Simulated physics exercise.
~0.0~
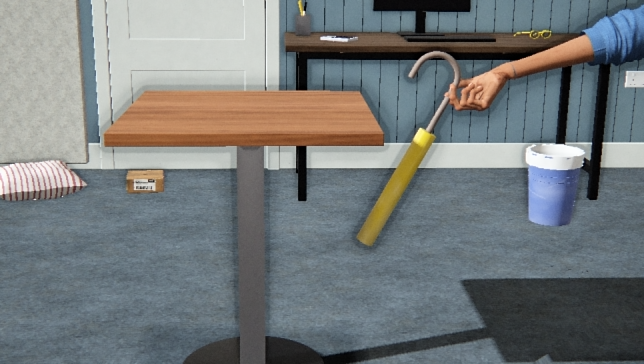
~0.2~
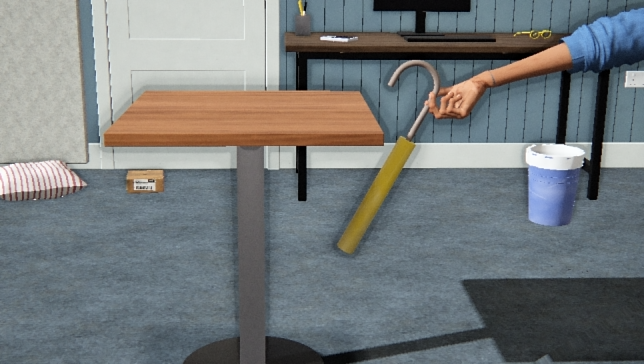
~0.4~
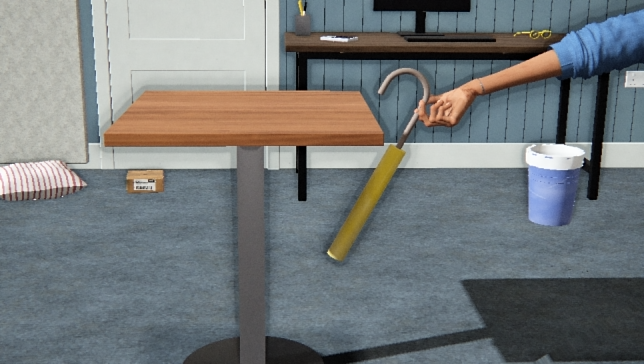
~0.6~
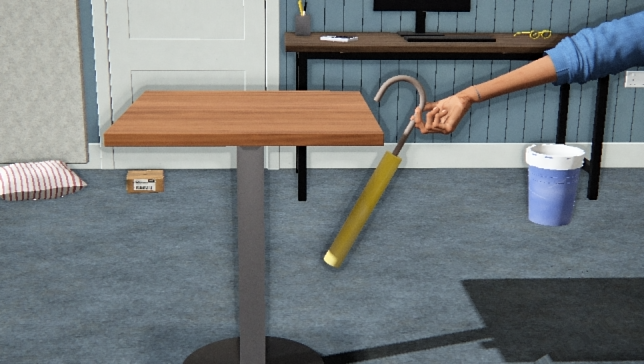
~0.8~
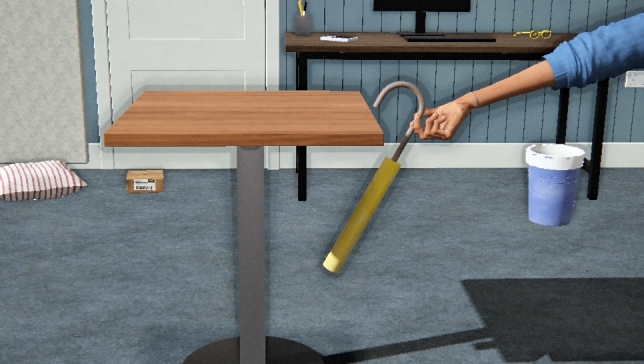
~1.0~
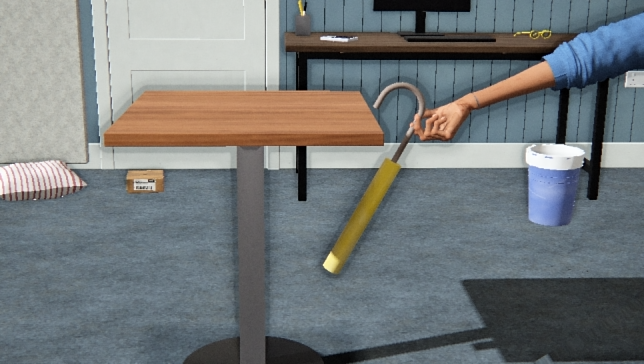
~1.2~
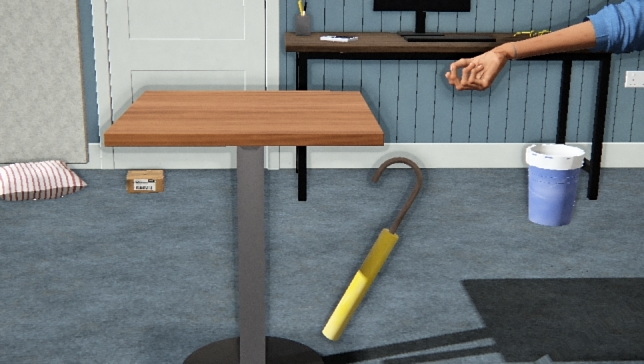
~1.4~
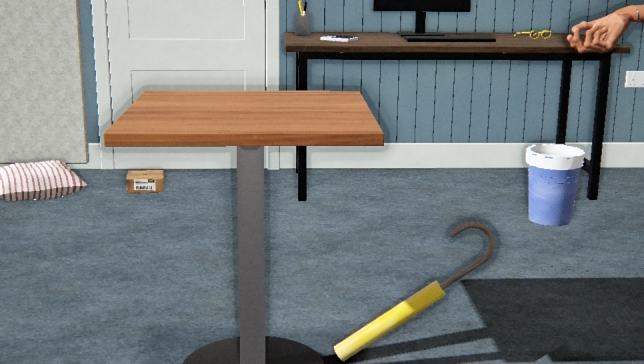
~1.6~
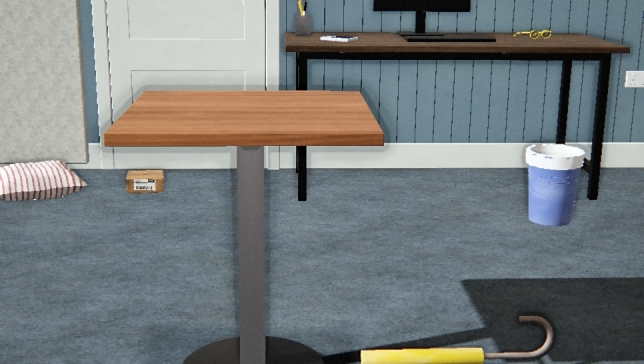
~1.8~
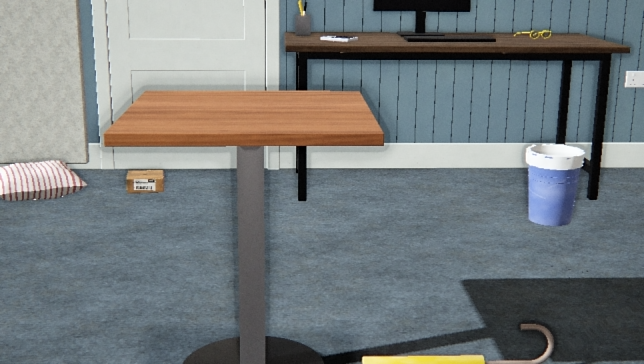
A hand held a yellow umbrella by its curved handle, moved it left and lowered it beside the edge of a wooden table, then let go and drew back. The umbrella dropped, tipped over to the right and ended up lying on the floor.
